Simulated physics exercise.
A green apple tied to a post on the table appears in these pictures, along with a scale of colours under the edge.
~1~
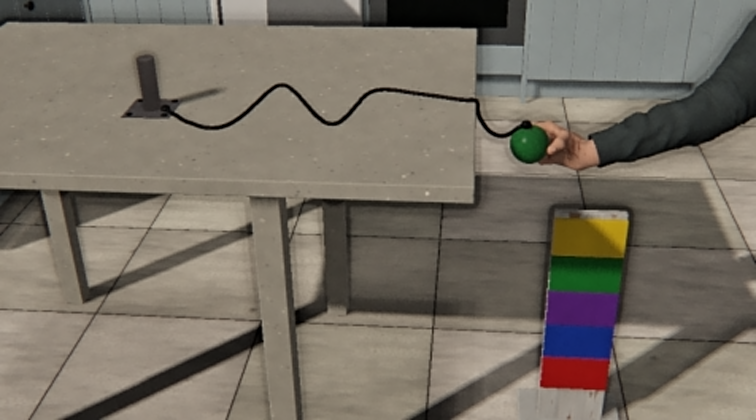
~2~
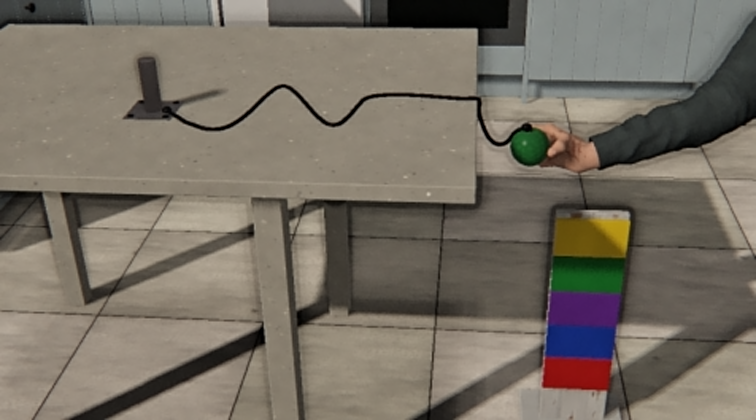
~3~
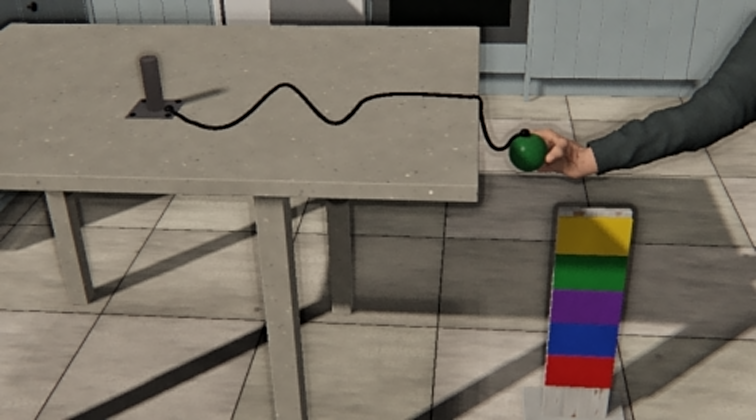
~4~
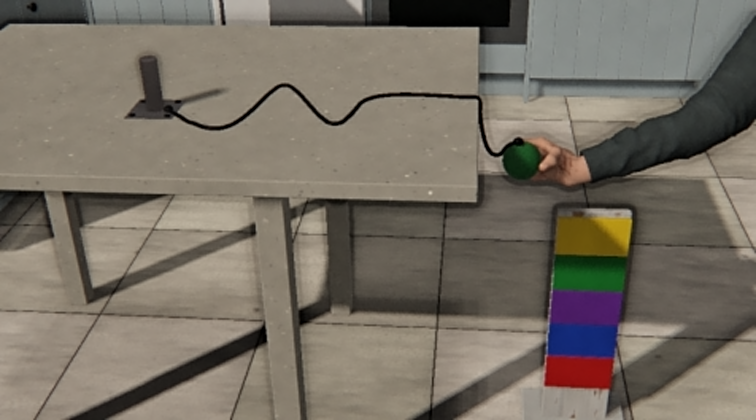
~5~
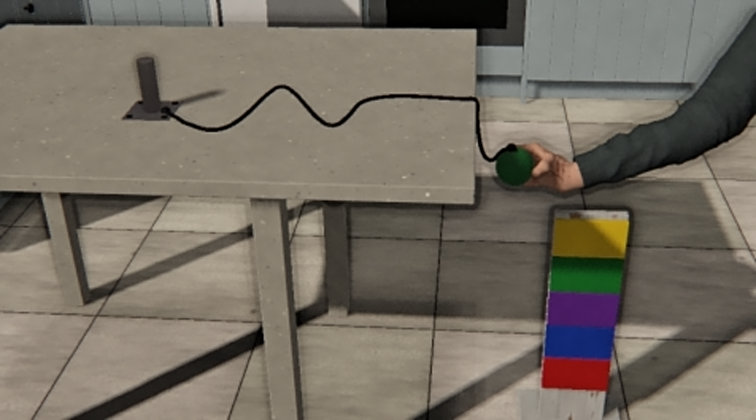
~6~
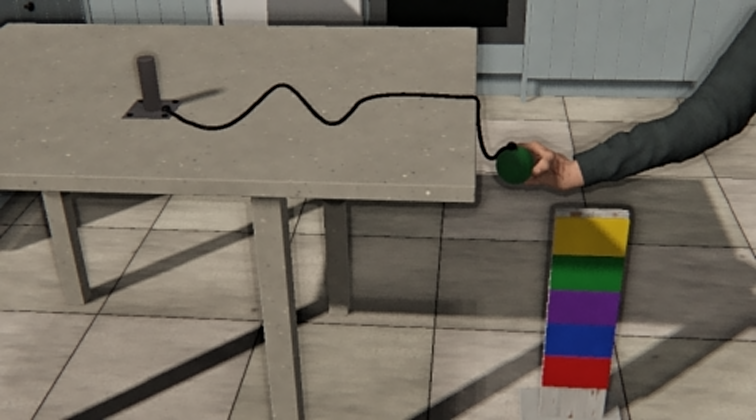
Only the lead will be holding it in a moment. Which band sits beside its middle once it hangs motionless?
The red band.
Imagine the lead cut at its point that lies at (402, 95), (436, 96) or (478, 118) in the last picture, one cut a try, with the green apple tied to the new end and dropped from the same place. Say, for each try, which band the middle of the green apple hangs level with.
First try: Yellow; second try: Green; third try: Purple.
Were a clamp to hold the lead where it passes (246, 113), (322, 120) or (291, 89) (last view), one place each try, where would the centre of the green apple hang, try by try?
First (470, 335), next (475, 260), last (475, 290).
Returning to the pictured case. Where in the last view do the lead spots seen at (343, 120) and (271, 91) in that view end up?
Roughly at (477, 140), and the other roughly at (352, 108).
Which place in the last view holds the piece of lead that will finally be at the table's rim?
In the last picture it is at roughly (323, 121).
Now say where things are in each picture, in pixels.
The first frame shows green apple (530, 144); yellow (590, 239); green (586, 276); purple (582, 310); blue (578, 343); red (575, 375).
The second frame shows green apple (530, 146); lead through (198, 127) (263, 99) (309, 108) (358, 106) (450, 98).
The third frame shows green apple (528, 152).
The fourth frame shows green apple (522, 161); lead through (199, 126) (265, 98) (311, 106) (359, 104) (456, 97).
The fifth frame shows green apple (515, 167).
The sixth frame shows green apple (515, 165); lead through (197, 126) (262, 98) (309, 106) (357, 104) (454, 97).
Early on, apple near (460, 363); level with red.
Midway, apple near (471, 370); level with red.
Finally, apple near (467, 368); level with red. Its middle rests at the red band.
